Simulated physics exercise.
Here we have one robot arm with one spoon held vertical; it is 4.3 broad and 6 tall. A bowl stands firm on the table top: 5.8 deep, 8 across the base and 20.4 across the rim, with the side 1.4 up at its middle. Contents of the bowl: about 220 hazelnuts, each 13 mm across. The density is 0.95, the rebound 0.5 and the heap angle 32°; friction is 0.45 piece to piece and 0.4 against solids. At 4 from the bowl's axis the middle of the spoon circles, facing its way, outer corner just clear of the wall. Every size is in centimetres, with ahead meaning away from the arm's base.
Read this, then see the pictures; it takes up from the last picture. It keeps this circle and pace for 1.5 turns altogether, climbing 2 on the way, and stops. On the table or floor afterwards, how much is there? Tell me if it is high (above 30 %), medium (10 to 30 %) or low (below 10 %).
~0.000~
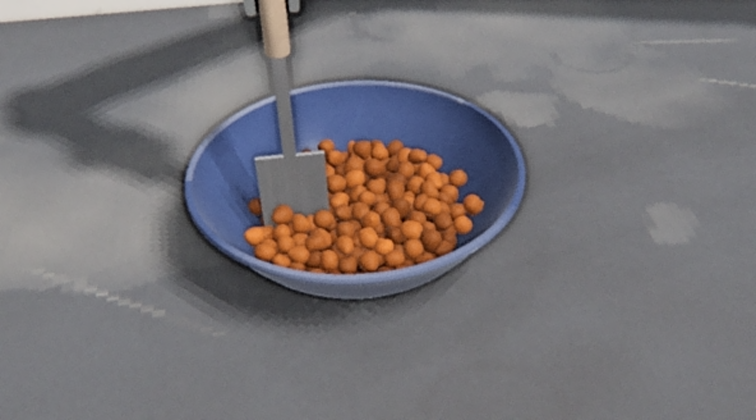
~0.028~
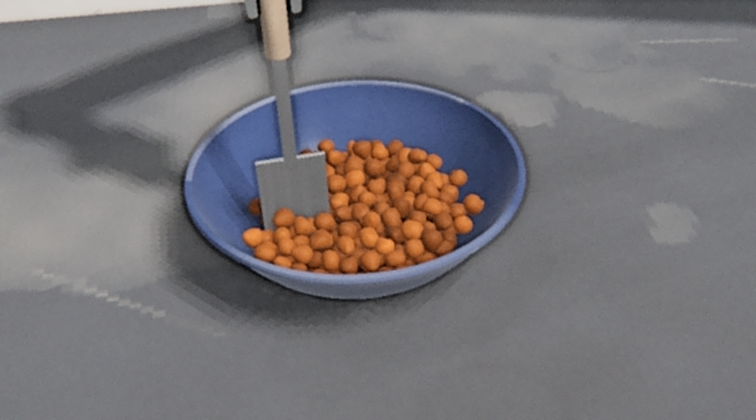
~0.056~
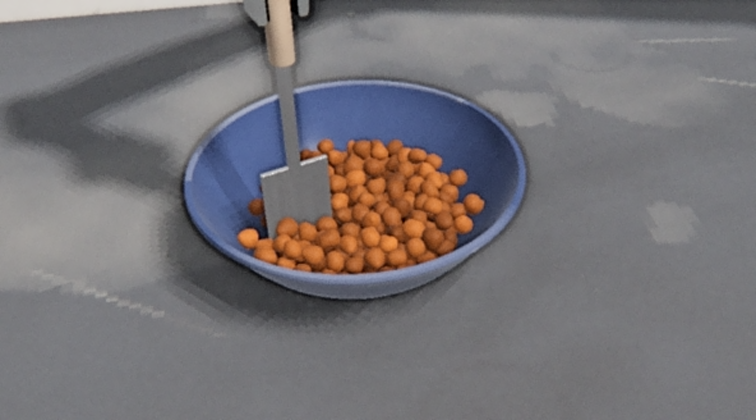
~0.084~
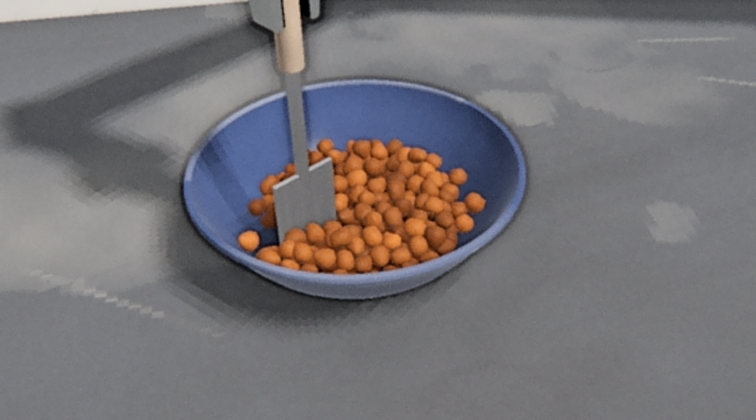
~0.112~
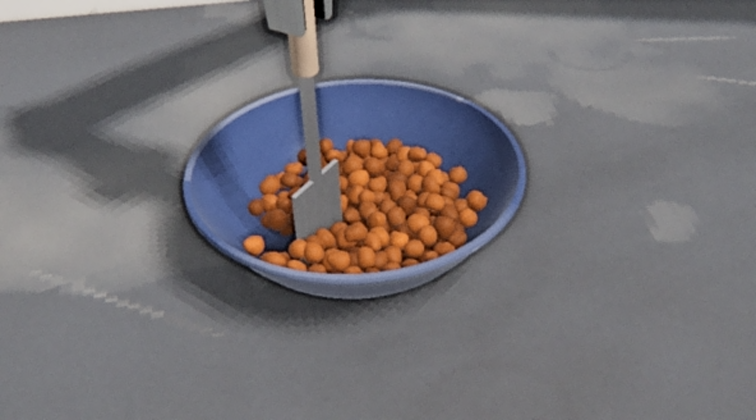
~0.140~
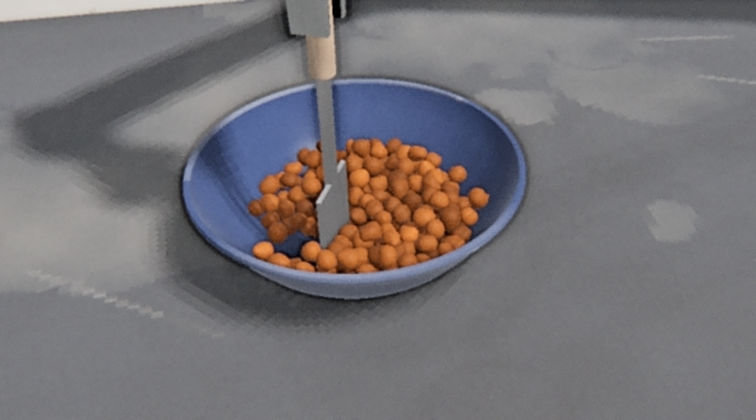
It is low, below 10 %.
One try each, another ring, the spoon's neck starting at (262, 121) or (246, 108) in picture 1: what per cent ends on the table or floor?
First try about 5 per cent, second try about 0 per cent.
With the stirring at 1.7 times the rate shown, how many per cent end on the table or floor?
That gives about 20 percent.
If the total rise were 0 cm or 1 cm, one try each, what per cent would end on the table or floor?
Some 5 and some 5 per cent.
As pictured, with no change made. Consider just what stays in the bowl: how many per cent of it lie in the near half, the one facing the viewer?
Some 45 per cent.
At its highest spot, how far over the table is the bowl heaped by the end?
Roughly 4.5 centimetres.
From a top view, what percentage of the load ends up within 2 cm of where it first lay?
Something close to 10 percent, I'd say.
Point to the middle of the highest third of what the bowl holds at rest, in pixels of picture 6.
Looks like roughly (381, 187) to me.
After 0.48 s, 251° round, highest piece 7 above the table; 215 in the bowl, 3 on the table or floor, 2 in flight or on the tool.
After 0.83 s, 76° round, highest piece 6 above the table; 213 in the bowl, 7 on the table or floor.
After 1.20 s, 180° round, highest piece 4 above the table; 213 in the bowl, 7 on the table or floor.
After 1.90 s, 180° round, highest piece 4 above the table; 213 in the bowl, 7 on the table or floor.
In the end, 213 in the bowl, 7 on the table or floor. That is 3 % on the table or floor.
